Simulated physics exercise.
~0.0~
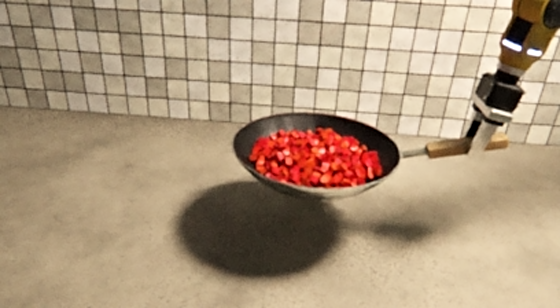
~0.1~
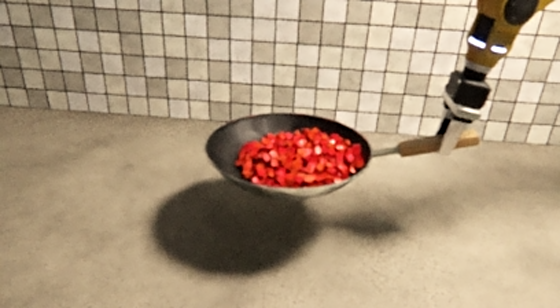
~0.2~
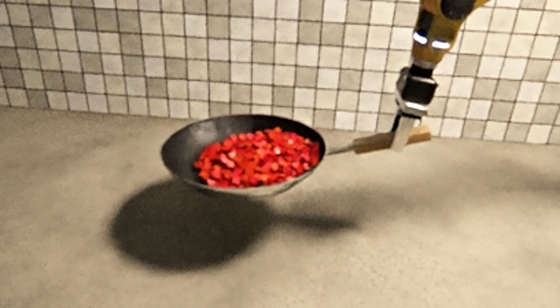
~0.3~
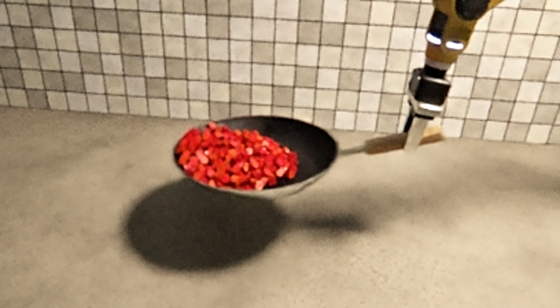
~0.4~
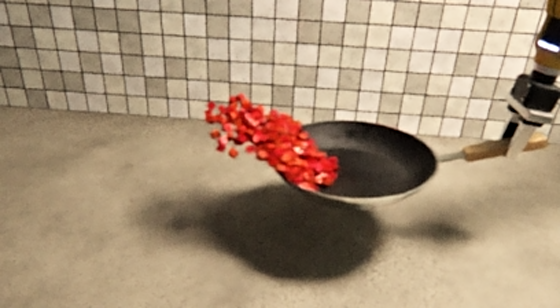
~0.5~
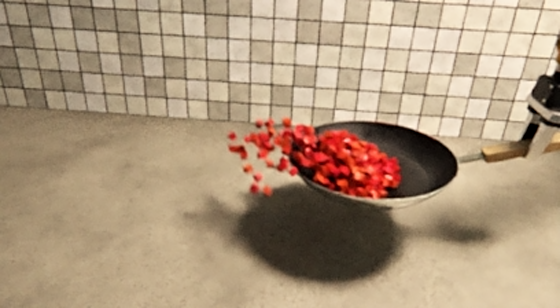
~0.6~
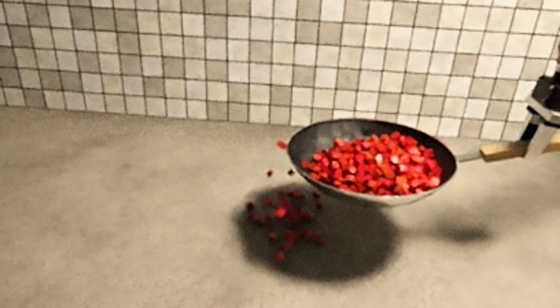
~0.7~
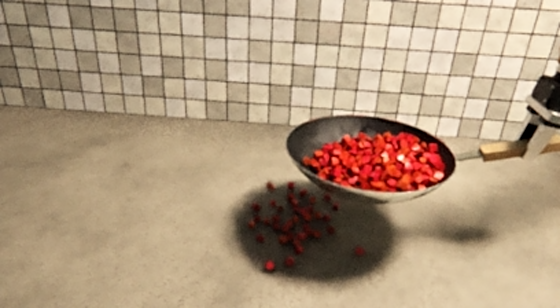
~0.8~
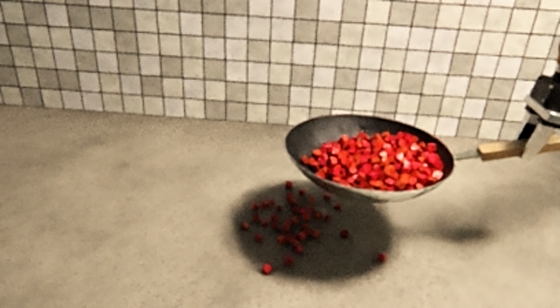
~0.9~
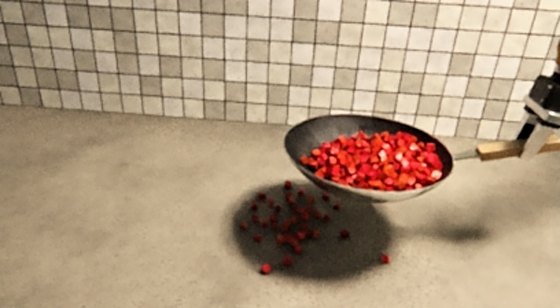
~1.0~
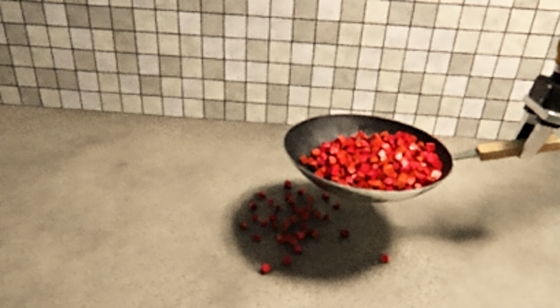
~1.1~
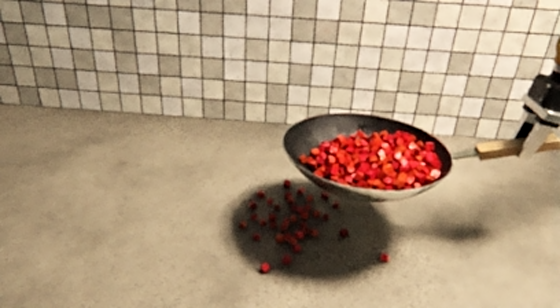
A frying pan heaped with small red vegetable pieces, held by the handle in a robot's gripper, glides left above a grey surface in front of a tiled wall. As it starts back to the right, the pieces slide toward its left side. The pan then swings quickly right, and the load streams up and out over the left rim. Most of it lands back inside as the pan slows, while some pieces fall past the edge. The pan comes to rest on the right, still well filled, with a small scatter of red pieces lying in its shadow below.
